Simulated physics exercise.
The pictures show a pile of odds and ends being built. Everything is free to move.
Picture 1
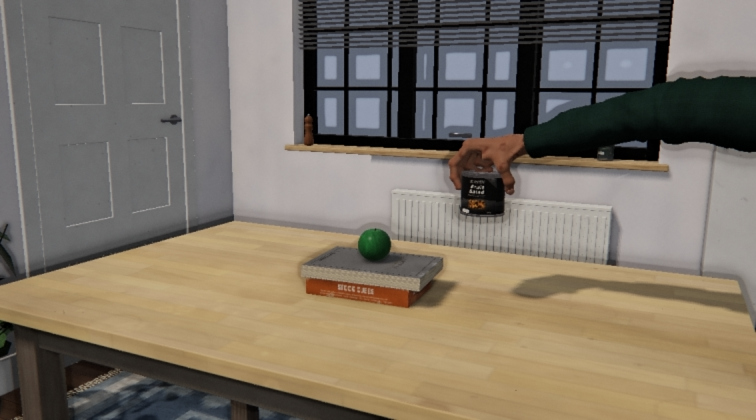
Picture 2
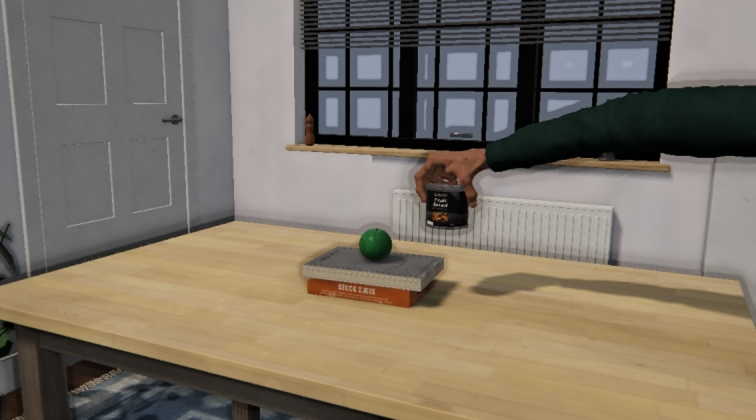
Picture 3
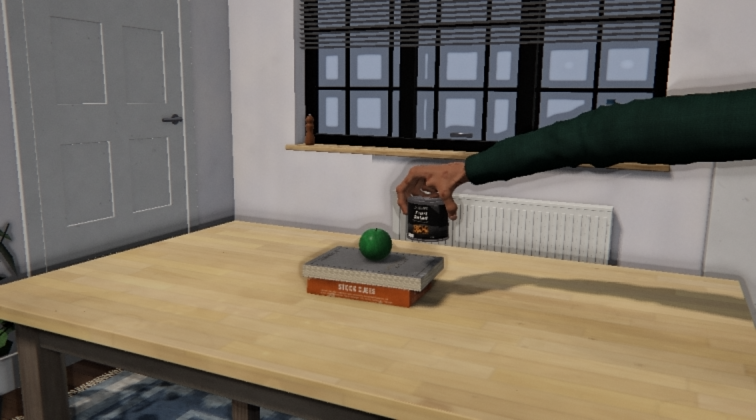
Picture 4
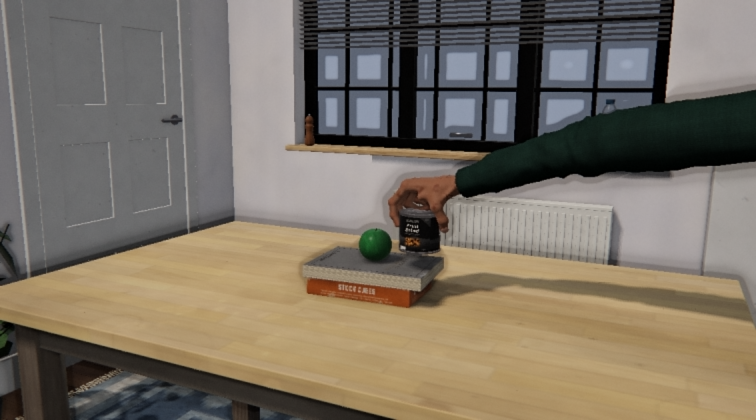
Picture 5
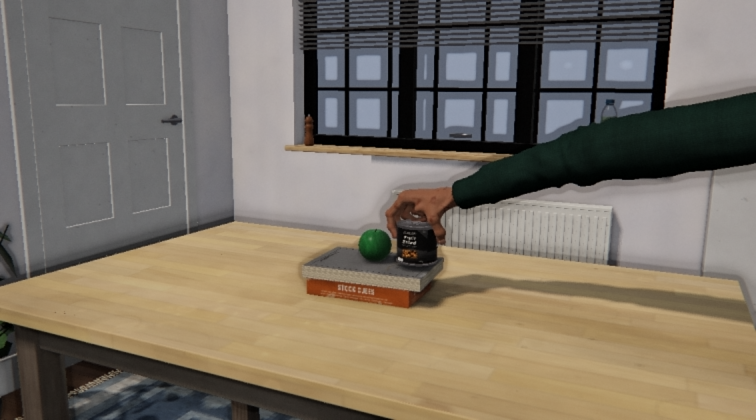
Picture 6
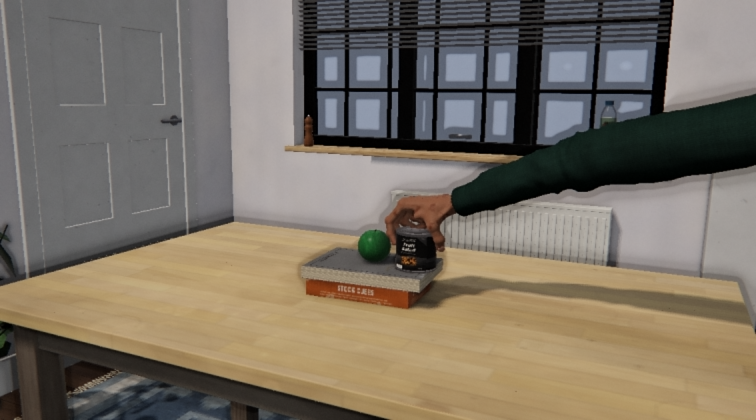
On a wooden table, a hand in a dark green sleeve lowered a small black tin leftward onto the right side of a grey book, beside a green apple and above an orange packet.
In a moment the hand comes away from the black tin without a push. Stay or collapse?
The pile holds.
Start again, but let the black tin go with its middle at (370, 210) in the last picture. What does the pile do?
Then it comes apart.
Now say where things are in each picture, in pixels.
In the first picture, coming down; black tin (483, 193); grey book (374, 267).
In the second picture, coming down; black tin (447, 206); green apple (376, 245).
In the third picture, coming down; black tin (428, 218); orange packet (370, 282).
In the fourth picture, coming down; black tin (420, 230); grey book (375, 267).
In the fifth picture, coming down; black tin (417, 242); green apple (375, 245).
In the sixth picture, in place under the hand; black tin (416, 249); orange packet (369, 284).
Then, 0.40 s past the last view, nothing moves.
Then, 1.30 s past the last view, black tin resting near (417, 249).
Finally, all 4 still in place. Final places as the last picture's camera would see them, black tin near (417, 249). The pile keeps its balance.
